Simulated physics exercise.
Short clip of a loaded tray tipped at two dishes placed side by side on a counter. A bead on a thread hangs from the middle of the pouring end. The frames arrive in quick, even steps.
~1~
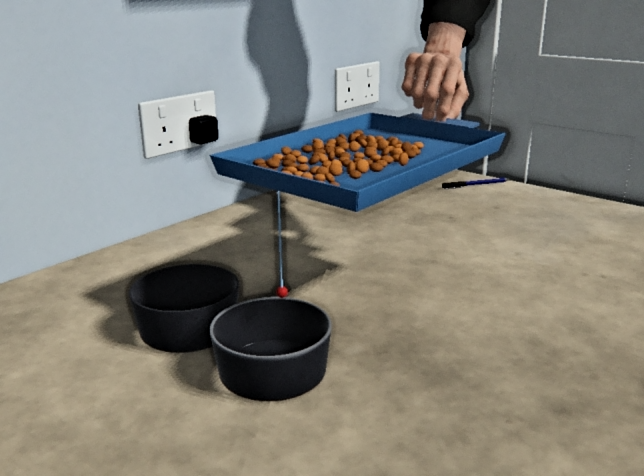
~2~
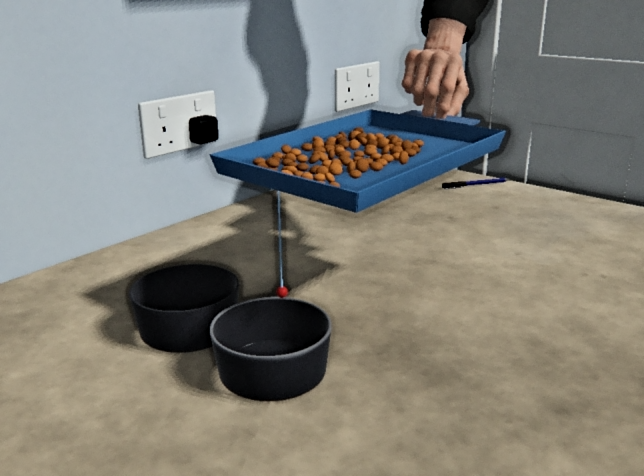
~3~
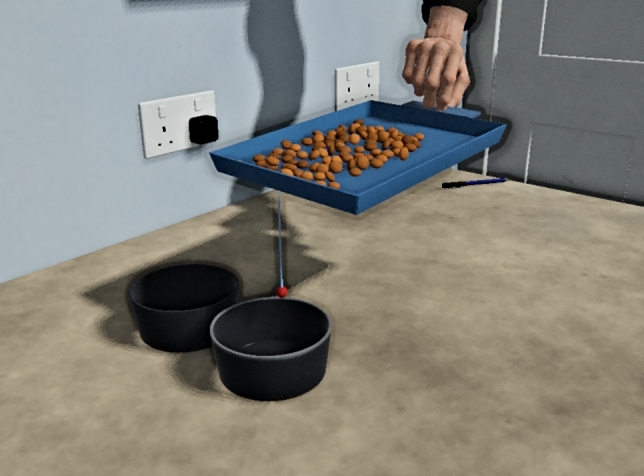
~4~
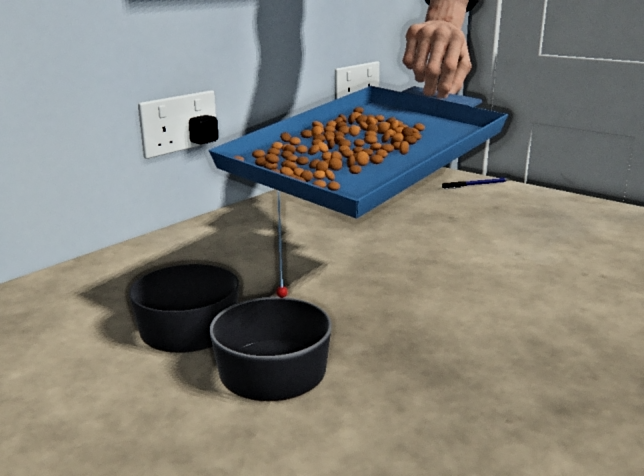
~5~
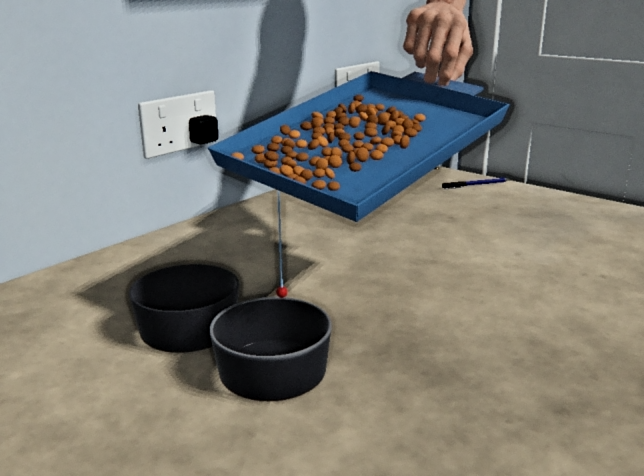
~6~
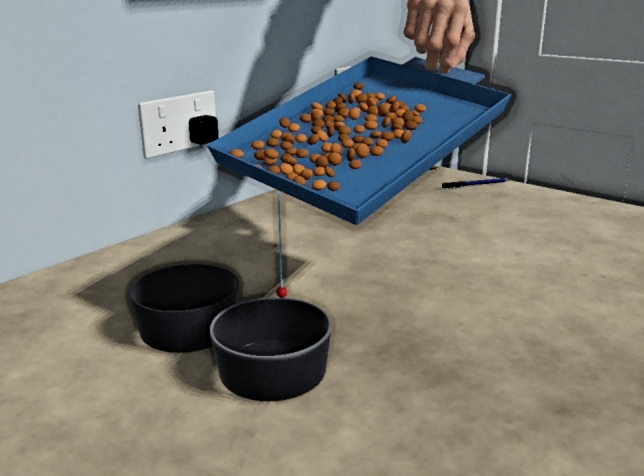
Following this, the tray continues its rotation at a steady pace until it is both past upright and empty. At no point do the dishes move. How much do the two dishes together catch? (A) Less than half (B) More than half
Answer: A.
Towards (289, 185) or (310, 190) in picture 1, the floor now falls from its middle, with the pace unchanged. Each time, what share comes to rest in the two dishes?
In order: About 80, then 70 percent.
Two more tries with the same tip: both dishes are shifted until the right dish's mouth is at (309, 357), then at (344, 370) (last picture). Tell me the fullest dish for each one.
The first try favours the rightmost one, and the second try favours the rightmost one.
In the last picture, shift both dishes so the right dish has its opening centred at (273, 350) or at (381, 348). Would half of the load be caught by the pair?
Result, first setup: The minor share; second setup: The bulk.
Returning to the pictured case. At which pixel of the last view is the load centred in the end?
Around (353, 400), give or take.
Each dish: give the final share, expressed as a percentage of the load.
Left about 0, right about 20 in a hundred.
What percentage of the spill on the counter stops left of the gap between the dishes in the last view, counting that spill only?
Near 0 in a hundred.
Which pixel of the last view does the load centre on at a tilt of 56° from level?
Roughly at (339, 172).
Just after the last frame, tray tipped steeply; almost all on the tray; just a few in the air.
A moment on, tray tipped right over; roughly half on the tray; about a tenth in the right dish; roughly a third outside both; about a tenth in the air.
Further on, tray tipped past a quarter turn; roughly a quarter in the right dish; the larger part outside both.
When it is over, tray tipped past a quarter turn; roughly a quarter in the right dish; not one in the left dish; the larger part outside both.
